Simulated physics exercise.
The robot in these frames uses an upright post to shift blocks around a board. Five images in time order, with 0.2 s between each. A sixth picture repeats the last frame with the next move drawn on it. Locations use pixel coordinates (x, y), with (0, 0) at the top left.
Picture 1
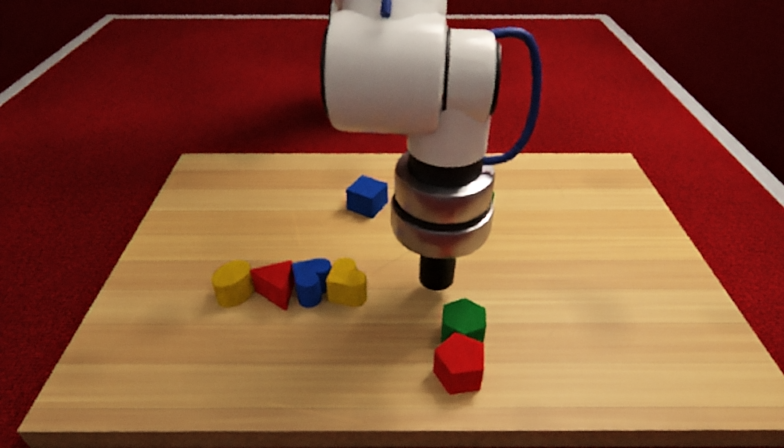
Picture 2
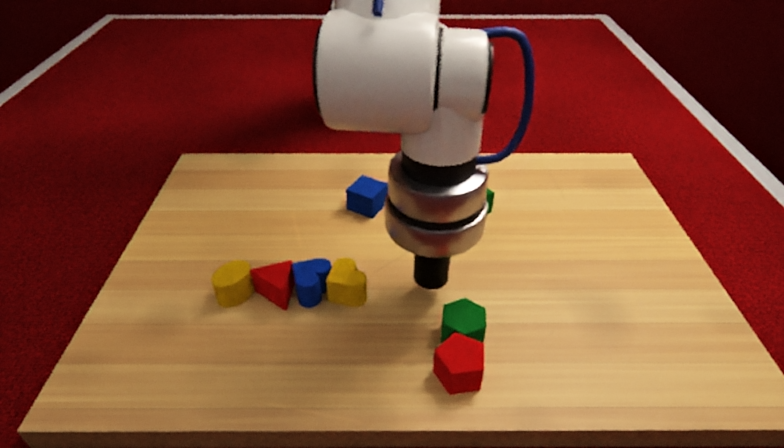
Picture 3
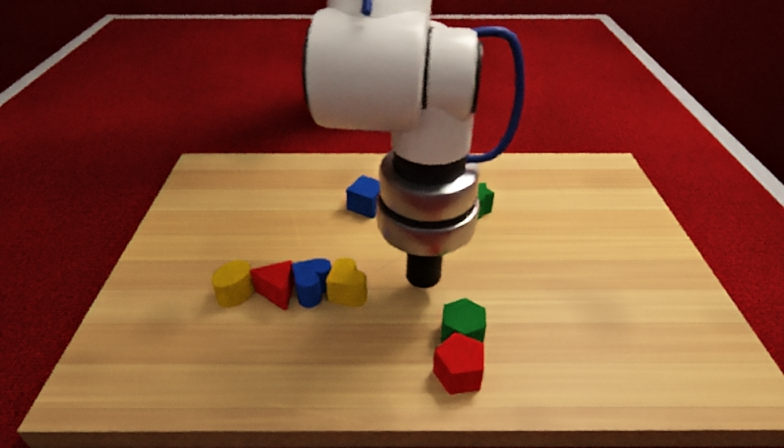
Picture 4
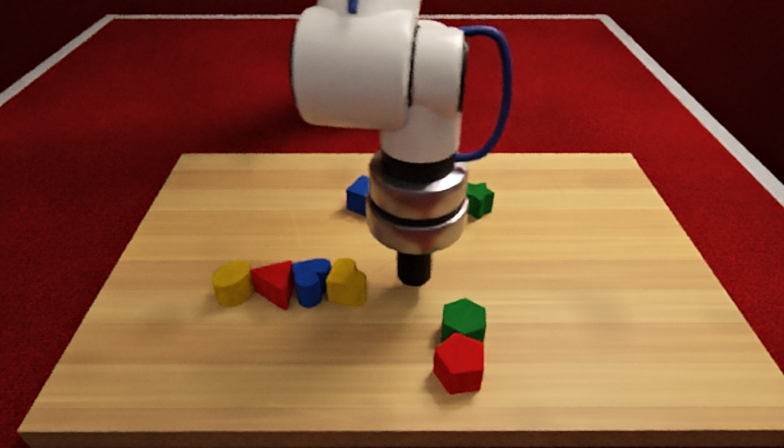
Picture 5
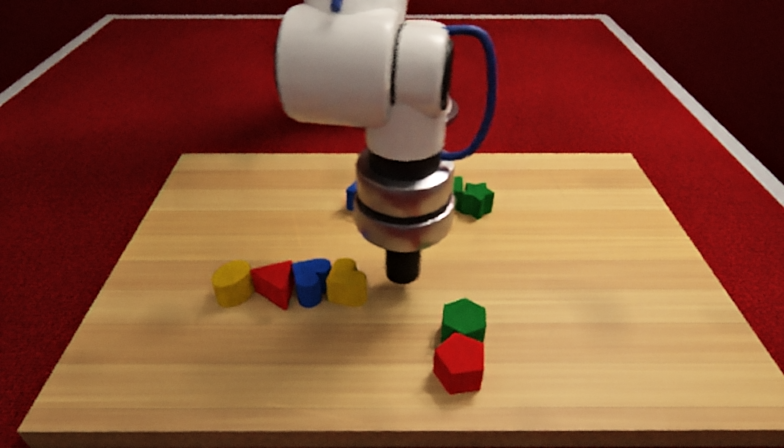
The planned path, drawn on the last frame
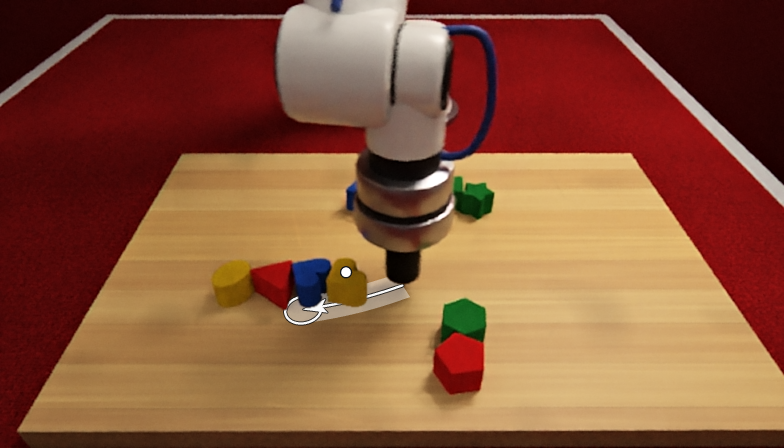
The clip shows a robot arm with a dark upright post moving a short way left above a wooden board, gradually revealing green blocks behind it, while the yellow, red, blue and green blocks all stay still.
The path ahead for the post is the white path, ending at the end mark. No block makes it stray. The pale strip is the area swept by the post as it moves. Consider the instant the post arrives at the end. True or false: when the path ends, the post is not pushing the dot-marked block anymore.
This is false.
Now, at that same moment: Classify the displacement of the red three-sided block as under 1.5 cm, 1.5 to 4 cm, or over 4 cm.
It is going to finish beyond 4 cm from where it is now.
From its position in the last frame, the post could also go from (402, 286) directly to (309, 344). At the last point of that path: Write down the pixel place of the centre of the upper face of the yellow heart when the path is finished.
If I read the scene right, the answer is (325, 282).
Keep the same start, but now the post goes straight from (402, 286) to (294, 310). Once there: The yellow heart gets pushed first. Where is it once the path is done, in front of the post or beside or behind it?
Pushed ahead.
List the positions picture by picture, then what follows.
In the first frame, tip of the post at (436, 279), middles of tops, yellow oval at (231, 272), red three-sided block at (274, 272), blue heart at (310, 270), yellow heart at (346, 272).
In the second frame, post at (431, 278), nothing pushed.
In the third frame, post at (423, 276), nothing pushed.
In the fourth frame, post at (414, 274), nothing pushed.
In the fifth frame, post at (403, 272), yellow oval at (231, 272), red three-sided block at (274, 272), blue heart at (310, 270), yellow heart at (346, 272).
The line goes from (402, 286) by way of (355, 300) to (303, 310); the dot is on the yellow heart.
What follows on the original path. One third of the way, post at (370, 282); red three-sided block at (273, 271), turned 15° anticlockwise; blue heart at (305, 268); yellow heart at (336, 274), turned 25° clockwise.
Two thirds of the way, post at (336, 291); yellow oval at (213, 269), turned 45° anticlockwise; red three-sided block at (251, 264); blue heart at (281, 264), turned 25° clockwise; yellow heart at (304, 278), turned 40° clockwise.
At the end, post at (301, 296); yellow oval at (212, 269), turned 45° anticlockwise; red three-sided block at (241, 258); blue heart at (271, 260), turned 40° clockwise; yellow heart at (269, 283), turned 45° clockwise.
